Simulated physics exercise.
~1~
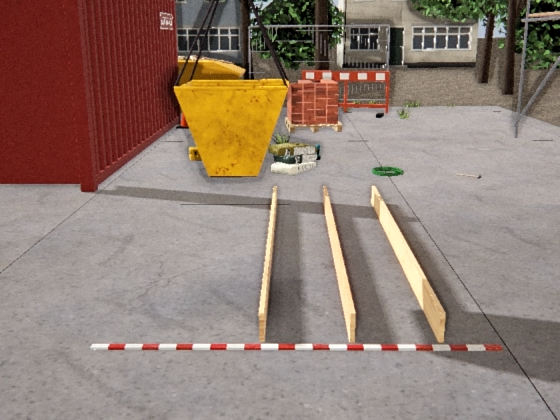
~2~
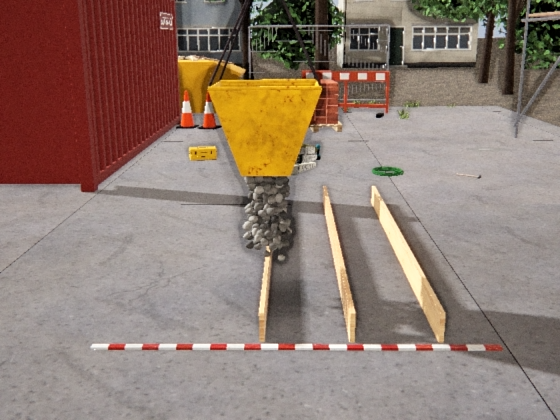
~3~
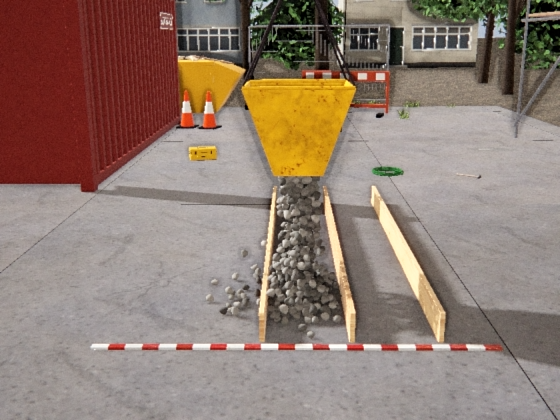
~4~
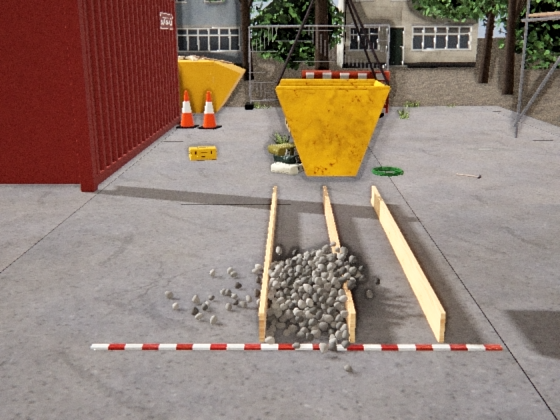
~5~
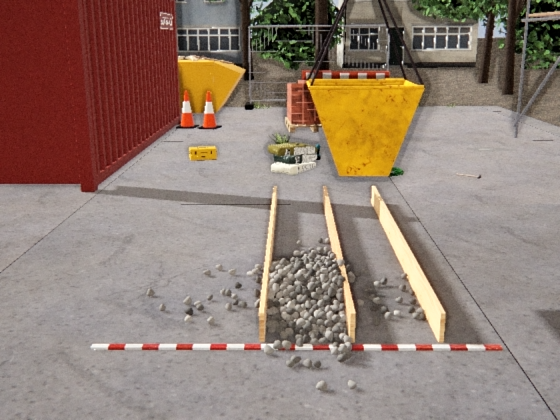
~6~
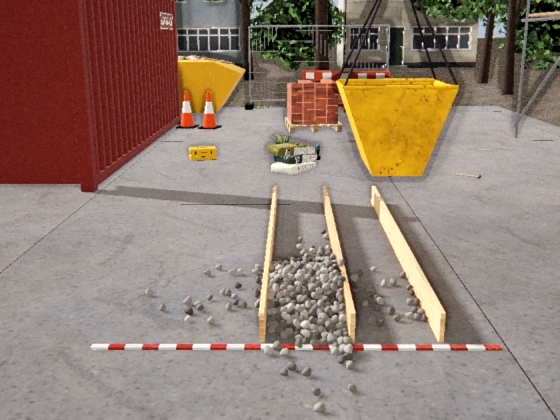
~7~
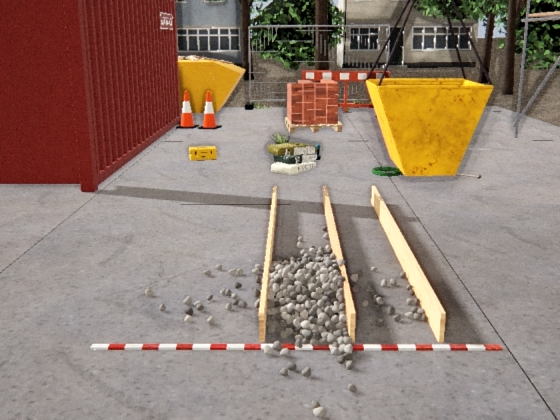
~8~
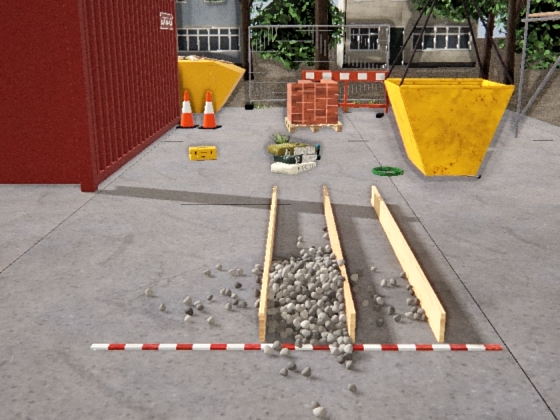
In a paved yard, a yellow skip moving right drops grey cobbles mostly into the left plank bay, a few scattering outside.
